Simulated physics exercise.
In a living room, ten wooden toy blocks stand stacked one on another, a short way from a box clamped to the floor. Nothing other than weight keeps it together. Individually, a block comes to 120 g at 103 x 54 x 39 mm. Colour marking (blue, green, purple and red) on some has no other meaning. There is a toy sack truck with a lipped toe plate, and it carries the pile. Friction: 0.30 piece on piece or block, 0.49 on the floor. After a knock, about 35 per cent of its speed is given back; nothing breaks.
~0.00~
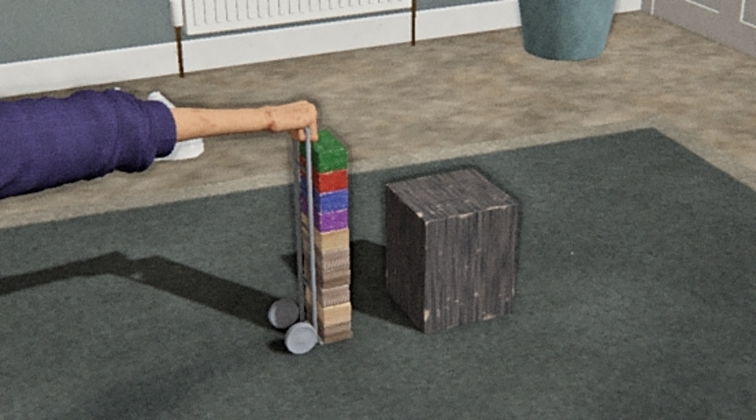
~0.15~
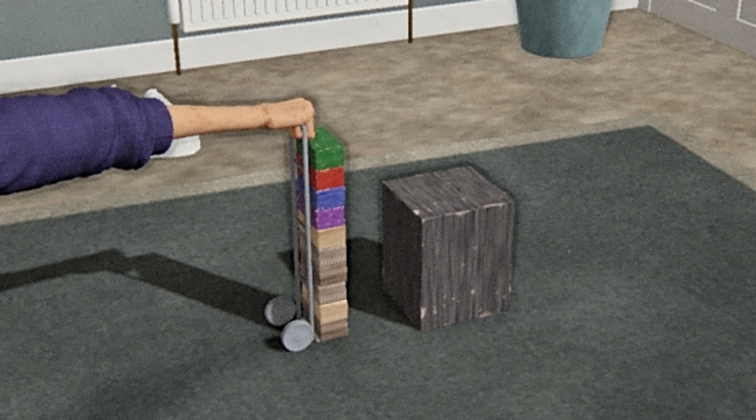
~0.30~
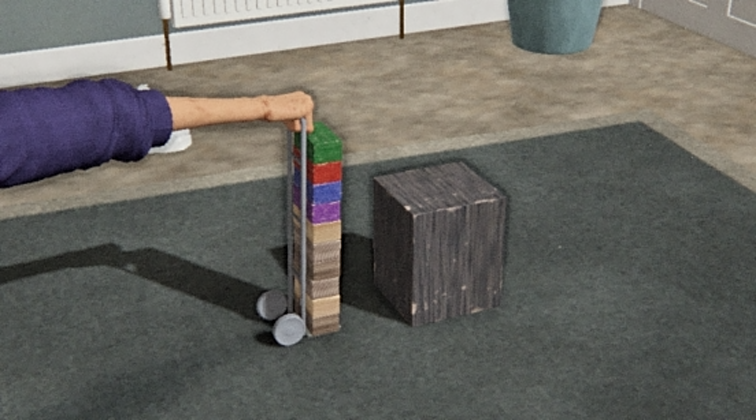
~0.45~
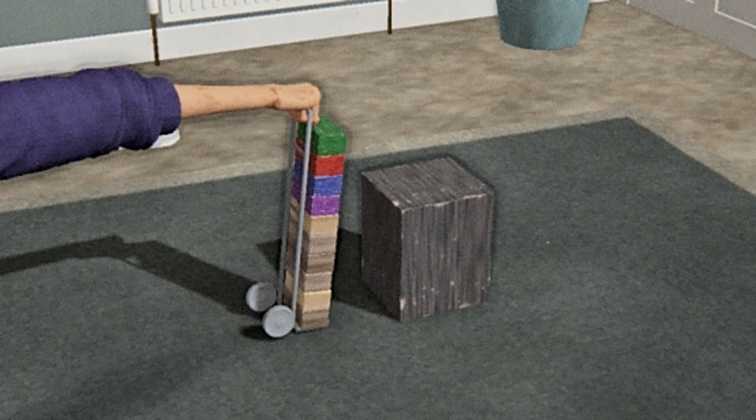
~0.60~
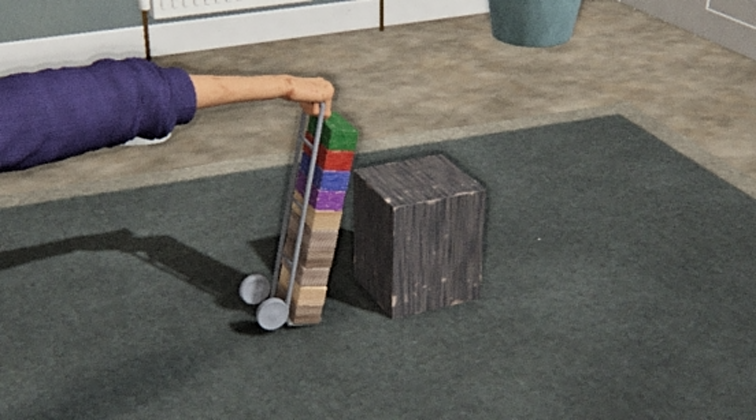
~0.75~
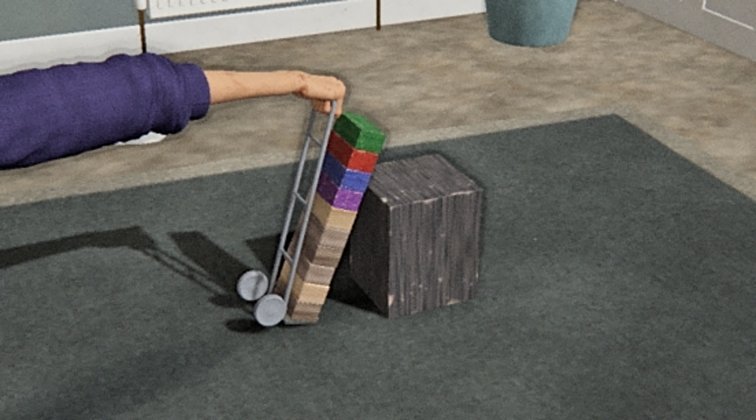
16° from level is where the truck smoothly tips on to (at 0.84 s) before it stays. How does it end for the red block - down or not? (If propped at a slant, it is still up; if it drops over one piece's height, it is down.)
My guess: Down.
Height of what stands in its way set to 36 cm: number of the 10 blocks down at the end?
The count would be 0.
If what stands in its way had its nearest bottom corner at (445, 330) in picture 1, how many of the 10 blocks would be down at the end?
8.
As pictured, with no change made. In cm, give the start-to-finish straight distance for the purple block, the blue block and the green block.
So purple shifts 14 cm, blue shifts 20 cm and green shifts 76 cm.
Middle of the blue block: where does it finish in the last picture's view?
About pixel (391, 172).
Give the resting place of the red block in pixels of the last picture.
End point, last view: About (421, 164).
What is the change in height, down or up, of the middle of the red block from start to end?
Its middle finishes around 7 cm lower.
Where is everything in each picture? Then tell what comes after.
In the first frame (we follow the side turned to the camera; the camera pans a little), truck frame (309, 175) 0° forward; red block (334, 182); purple block (334, 222); blue block (334, 202); no piece has moved.
The second frame shows truck frame (306, 172) 0° forward; red block (330, 179).
The third frame shows truck frame (303, 166) 2° forward; red block (328, 173) displaced 12 mm; green block (318, 132) displaced 13 mm; 7 stirred so far.
The fourth frame shows truck frame (306, 157) 6° forward; red block (330, 166) tipped 7°; green block (323, 125) tipped 7°; 10 stirred so far.
The fifth frame shows truck frame (315, 150) 12° forward; red block (339, 161) tipped 12°; green block (335, 120) tipped 12°; 10 stirred so far.
The sixth frame shows truck frame (323, 148) 15° forward; red block (363, 162) tipped 22°, 13 mm lower; green block (363, 122) tipped 22°, 16 mm lower; blue block (356, 181) tipped 22°; 10 stirred so far.
Around 0.82 s, none of the 10 blocks down, 10 disturbed; red block tipped 29°, 28 mm lower; blue block tipped 29°, 23 mm lower.
Around 1.04 s, 2 of the 10 blocks down; red block on its side; green block upside down.
Finally (1.9 s), 2 of the 10 blocks down; red block on its side; blue block on its side; purple block tipped 25°, 20 mm lower. Seen by the last camera, middles, red block near (421, 164), blue block near (391, 172).
